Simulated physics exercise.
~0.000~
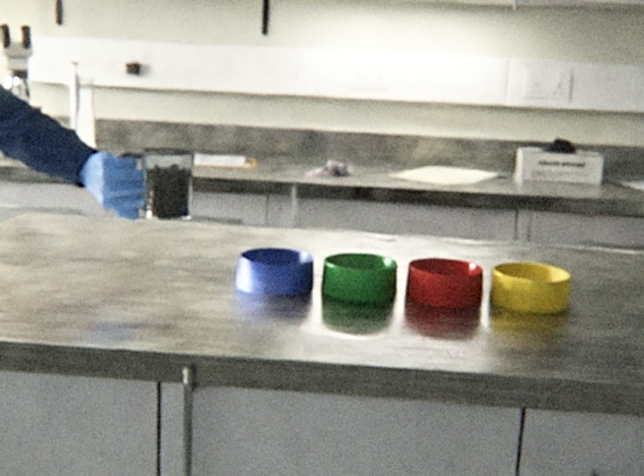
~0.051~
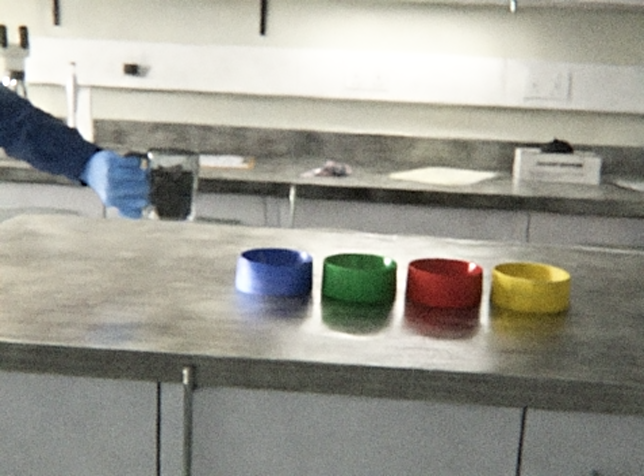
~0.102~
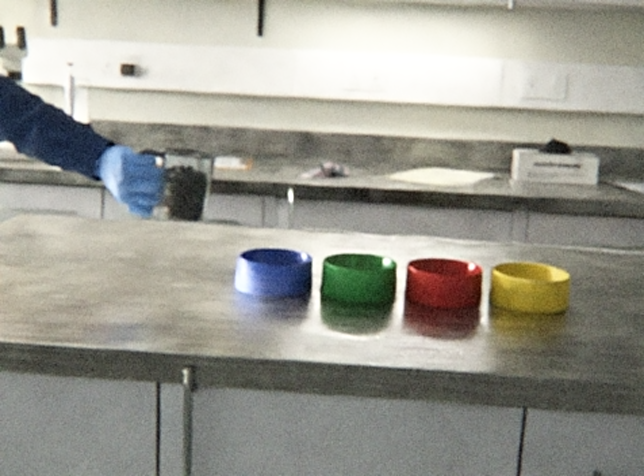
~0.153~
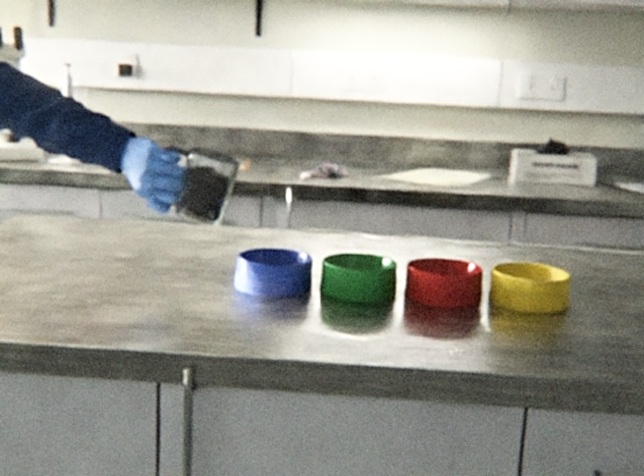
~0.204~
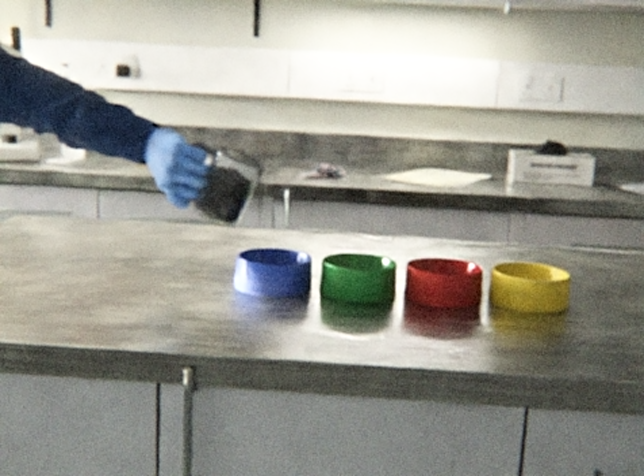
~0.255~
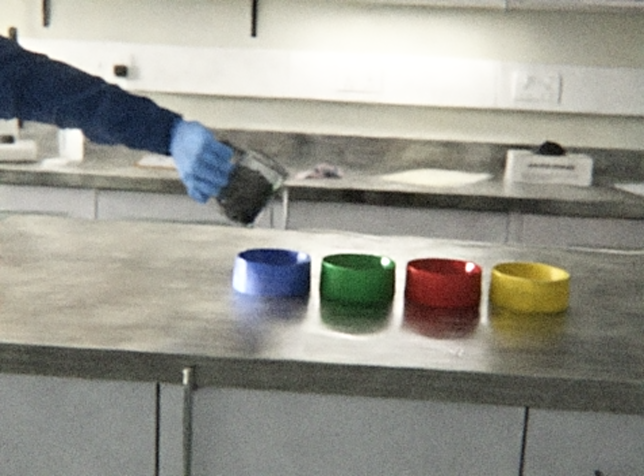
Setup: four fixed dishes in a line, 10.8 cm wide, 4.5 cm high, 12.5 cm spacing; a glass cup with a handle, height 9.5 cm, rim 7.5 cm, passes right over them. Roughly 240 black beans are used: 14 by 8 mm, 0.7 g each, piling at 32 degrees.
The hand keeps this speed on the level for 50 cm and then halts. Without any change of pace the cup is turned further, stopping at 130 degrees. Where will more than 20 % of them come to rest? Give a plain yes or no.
Red dish - no, blue dish - no, green dish - no, yellow dish - yes, counter - yes.
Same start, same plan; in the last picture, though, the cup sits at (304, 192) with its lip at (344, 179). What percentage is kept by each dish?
Dish by dish: Red 0 percent, blue 0 percent, green 0 percent, yellow 60 percent.
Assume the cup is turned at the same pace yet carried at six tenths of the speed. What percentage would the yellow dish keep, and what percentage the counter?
Result - yellow dish: 10; counter: 10.
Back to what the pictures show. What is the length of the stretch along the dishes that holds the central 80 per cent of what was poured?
The stretch is around 22 cm long.
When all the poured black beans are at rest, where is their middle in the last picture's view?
Roughly (544, 293).
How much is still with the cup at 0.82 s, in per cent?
90 %.
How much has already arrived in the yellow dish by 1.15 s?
Near 70 per cent so far.
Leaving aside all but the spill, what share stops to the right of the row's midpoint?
100 percent.
Then, at 0.59 s, tilt 78 degrees; cup holds 100 %.
Then, at 0.82 s, tilt 112 degrees; cup holds 90 %, yellow 10 %.
After 1.15 s, tilt 130 degrees; cup holds 0 %, yellow 70 %.
At rest (2.5 s), red 0 %, blue 0 %, green 0 %, yellow 70 %, counter 30 %.
